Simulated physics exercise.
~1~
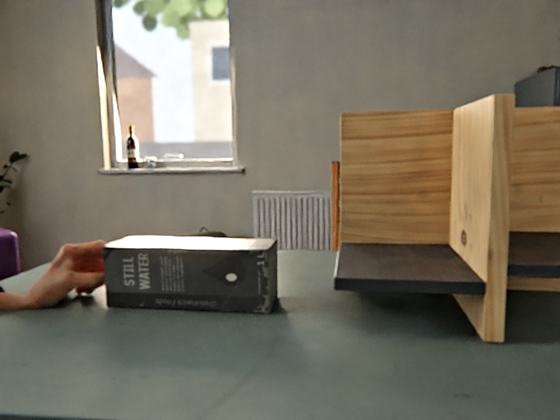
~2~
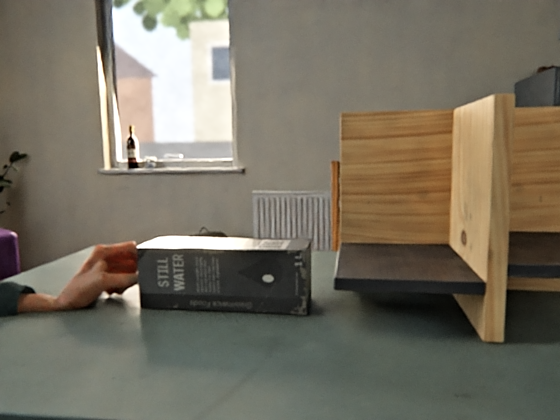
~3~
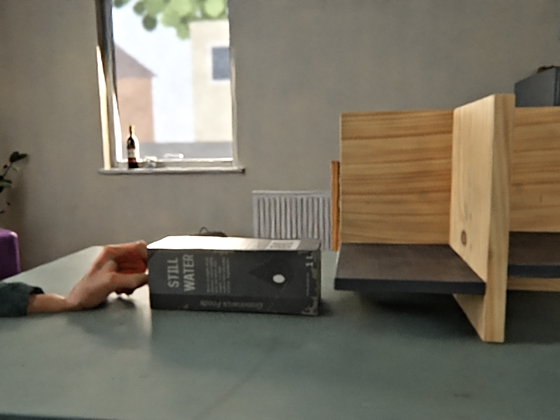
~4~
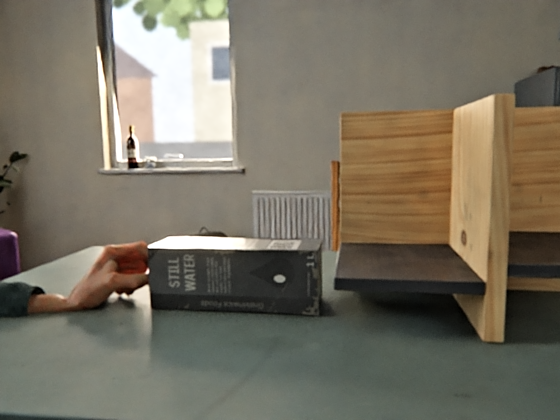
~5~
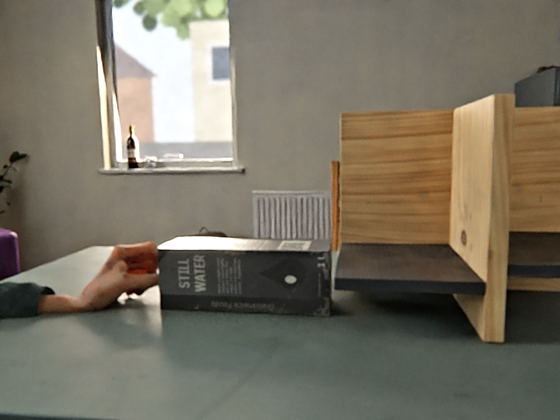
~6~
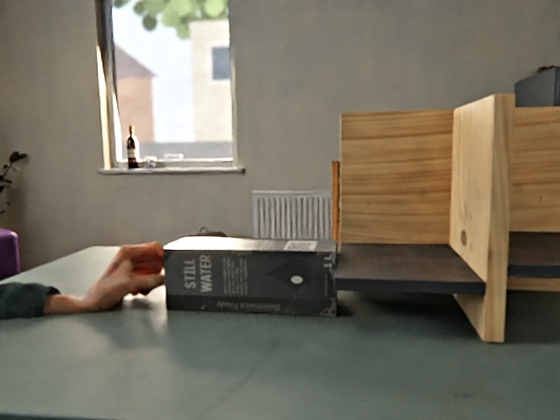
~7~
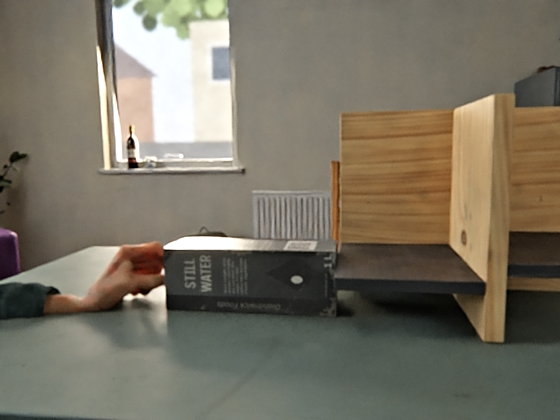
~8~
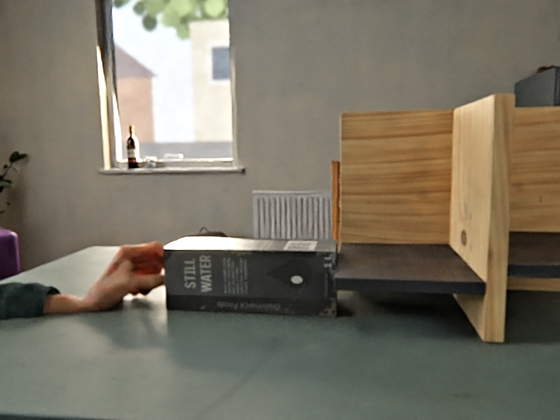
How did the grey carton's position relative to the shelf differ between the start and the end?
At the start the grey carton lay to the left with a clear gap between it and the shelf. By the end it was farther right, up against the shelf's edge.
